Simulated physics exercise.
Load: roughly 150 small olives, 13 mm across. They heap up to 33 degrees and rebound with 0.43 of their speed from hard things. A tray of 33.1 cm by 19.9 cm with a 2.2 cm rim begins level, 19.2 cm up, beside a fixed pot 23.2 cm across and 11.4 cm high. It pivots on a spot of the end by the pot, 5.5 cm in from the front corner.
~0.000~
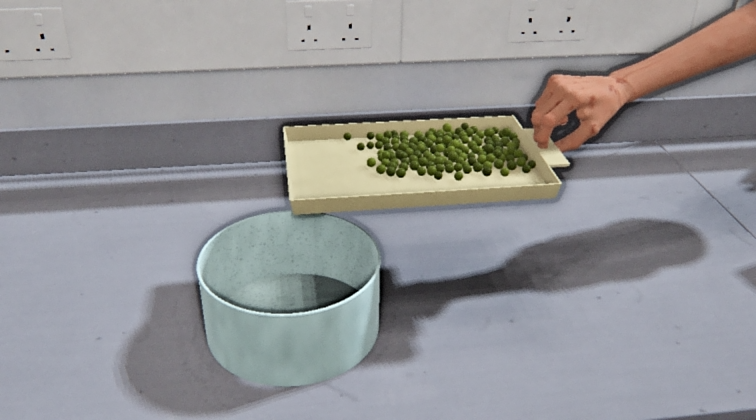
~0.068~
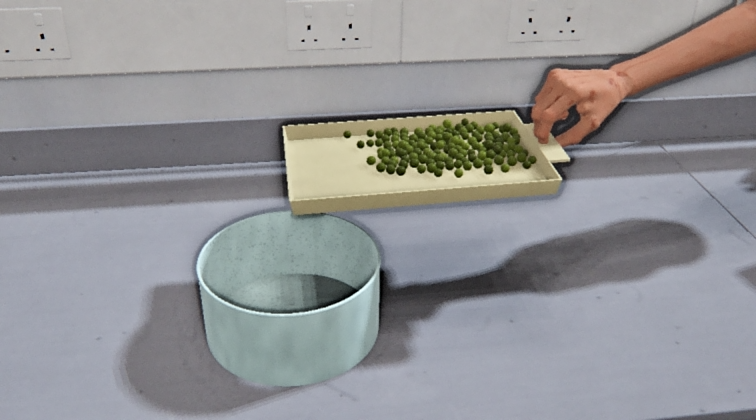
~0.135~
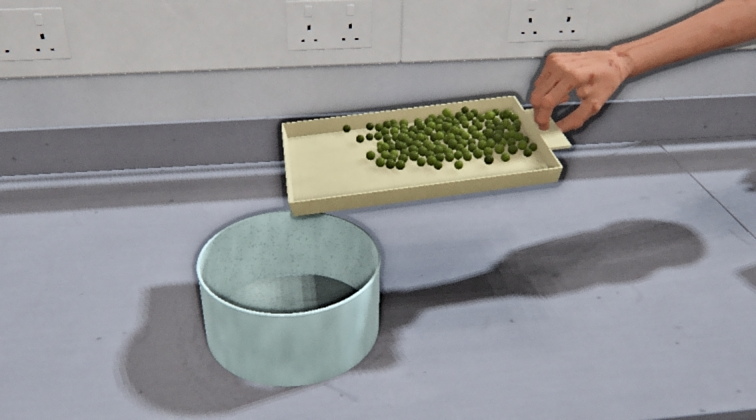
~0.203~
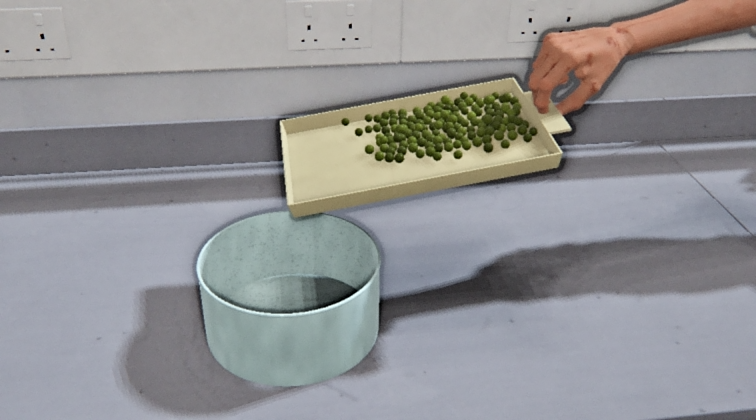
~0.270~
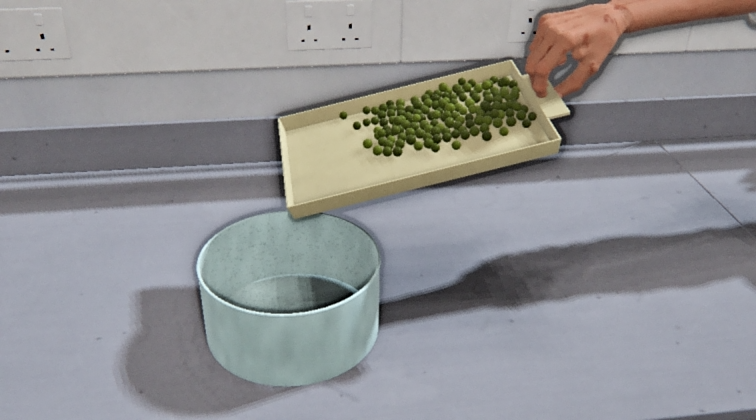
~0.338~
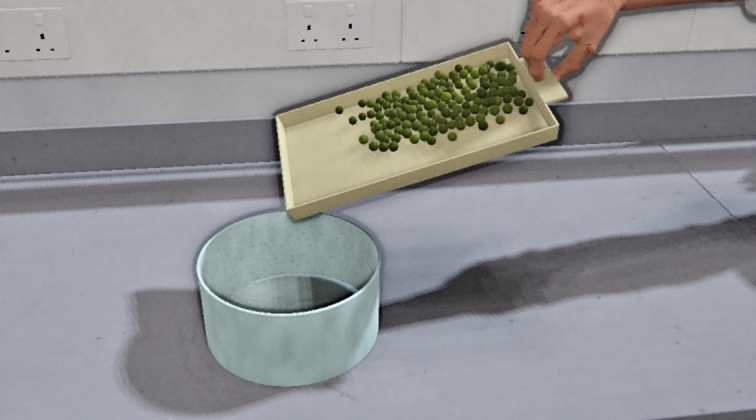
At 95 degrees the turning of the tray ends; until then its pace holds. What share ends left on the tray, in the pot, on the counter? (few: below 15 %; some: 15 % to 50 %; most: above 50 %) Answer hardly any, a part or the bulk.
Tray: Hardly any, pot: The bulk, counter: Hardly any.
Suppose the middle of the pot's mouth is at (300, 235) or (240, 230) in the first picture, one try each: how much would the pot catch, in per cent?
Some 85 and 65 per cent.
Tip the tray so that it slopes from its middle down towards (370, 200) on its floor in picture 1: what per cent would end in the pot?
About 85 per cent.
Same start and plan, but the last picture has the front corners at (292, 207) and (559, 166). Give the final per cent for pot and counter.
Pot 70, counter 30.
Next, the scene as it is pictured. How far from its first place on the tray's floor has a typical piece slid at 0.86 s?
Some 19 cm.
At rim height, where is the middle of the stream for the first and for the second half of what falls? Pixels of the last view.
At about (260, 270), then at (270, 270).
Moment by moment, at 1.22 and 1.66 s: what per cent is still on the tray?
In turn: 65, 25.
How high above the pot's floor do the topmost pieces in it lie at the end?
About 3.0 cm.
Then, at 0.86 s, tilt 55 degrees; the tray holds 95 %, the pot 0 %.
After 1.22 s, tilt 79 degrees; the tray holds 65 %, the pot 30 %.
Then, at 1.66 s, tilt 95 degrees; the tray holds 25 %, the pot 60 %.
By 2.5 s all is still; tray 0 %, pot 95 %, counter 0 %.
